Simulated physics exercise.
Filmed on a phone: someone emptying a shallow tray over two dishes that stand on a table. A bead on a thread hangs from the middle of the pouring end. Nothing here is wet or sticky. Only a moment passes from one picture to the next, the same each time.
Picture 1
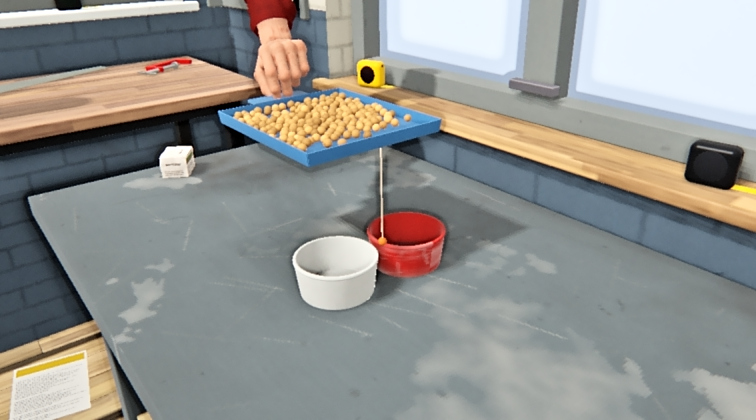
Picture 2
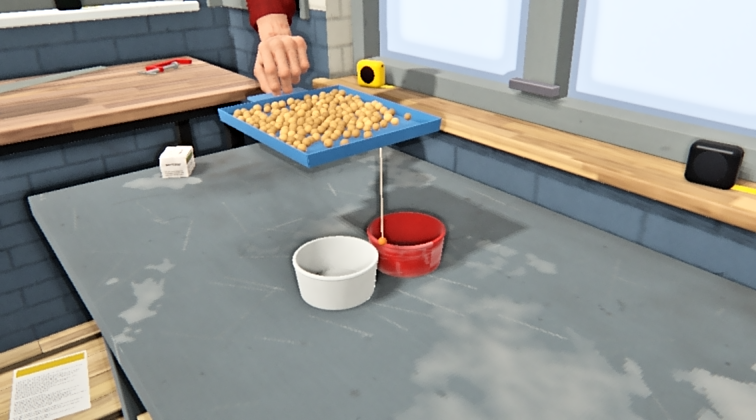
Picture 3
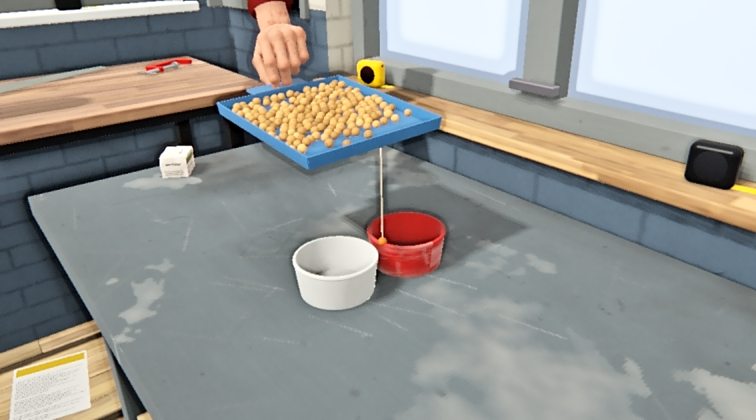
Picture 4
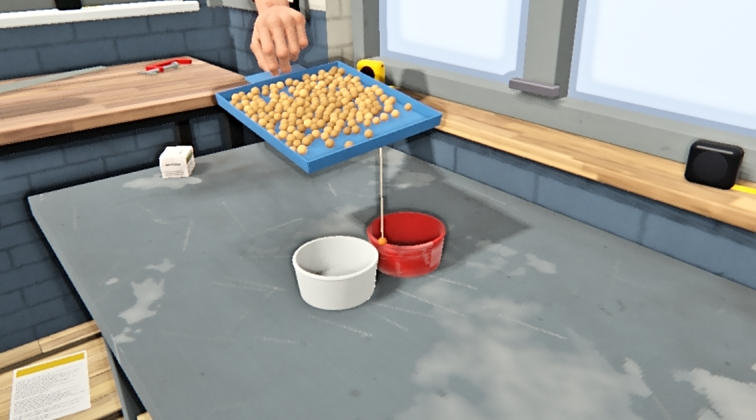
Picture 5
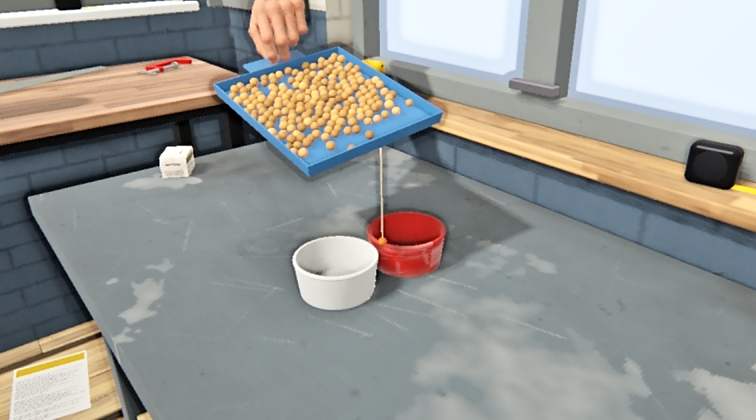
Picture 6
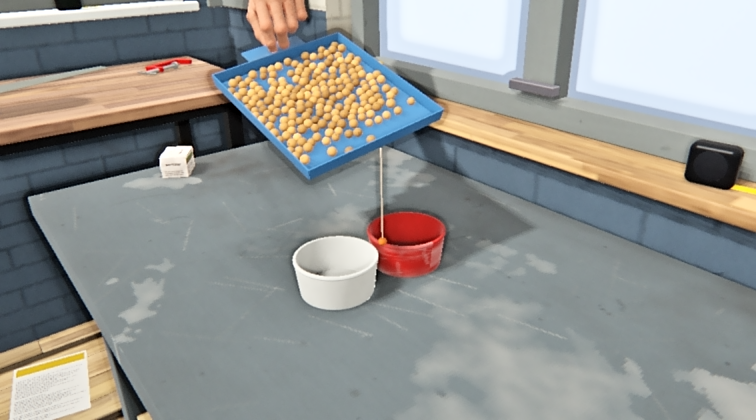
Above a gray table with two dishes, a hand tilts a blue tray of round beads.
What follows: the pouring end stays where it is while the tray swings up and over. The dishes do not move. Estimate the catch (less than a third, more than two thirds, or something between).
They take less than a third between them.
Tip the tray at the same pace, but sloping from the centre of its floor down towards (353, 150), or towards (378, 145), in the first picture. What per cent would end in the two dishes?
About 0 and 0 per cent.
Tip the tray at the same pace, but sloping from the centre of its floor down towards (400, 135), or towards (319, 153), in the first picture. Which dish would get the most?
In turn: The dish on the right; left.
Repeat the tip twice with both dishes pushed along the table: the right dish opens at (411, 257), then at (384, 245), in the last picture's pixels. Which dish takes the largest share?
One: The dish on the left. Two: The dish on the left.
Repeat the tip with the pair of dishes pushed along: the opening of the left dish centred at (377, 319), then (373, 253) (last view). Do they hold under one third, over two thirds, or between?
First under a third, then under a third.
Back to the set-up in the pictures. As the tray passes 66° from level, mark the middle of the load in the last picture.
Around (333, 140).
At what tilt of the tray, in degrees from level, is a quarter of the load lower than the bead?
At some 80 degrees.
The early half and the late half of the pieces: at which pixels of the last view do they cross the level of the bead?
At about (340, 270), then at (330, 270).
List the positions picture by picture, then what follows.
In the first picture, corners of the pouring end at (308, 153) and (439, 119), level; middle of the load at (317, 118), round wooden beads; left dish at (360, 286); right dish at (432, 255); bead on its thread at (382, 241).
In the second picture, corners of the pouring end at (308, 154) and (439, 118), level; middle of the load at (317, 117).
In the third picture, corners of the pouring end at (308, 157) and (440, 116), tipped barely, lowest at the left corner; middle of the load at (316, 112).
In the fourth picture, corners of the pouring end at (308, 161) and (440, 114), tipped a little, lowest at the left corner; middle of the load at (316, 105).
In the fifth picture, corners of the pouring end at (309, 165) and (441, 111), tipped clearly, lowest at the left corner; middle of the load at (316, 99), a small part on the move.
In the sixth picture, corners of the pouring end at (309, 169) and (441, 109), tipped clearly, lowest at the left corner; middle of the load at (317, 95), all on the move; left dish at (360, 286); right dish at (432, 255).
Soon after the last picture, tray tipped steeply; most on the tray; a stray few outside both; a small part in the air.
A little later, tray tipped past a quarter turn; a small part on the tray; a small part in the left dish; most outside both; a small part in the air.
Later still, tray tipped past a quarter turn; a small part in the left dish; most outside both.
By the end, tray tipped past a quarter turn; a small part in the left dish; none in the right dish; most outside both.
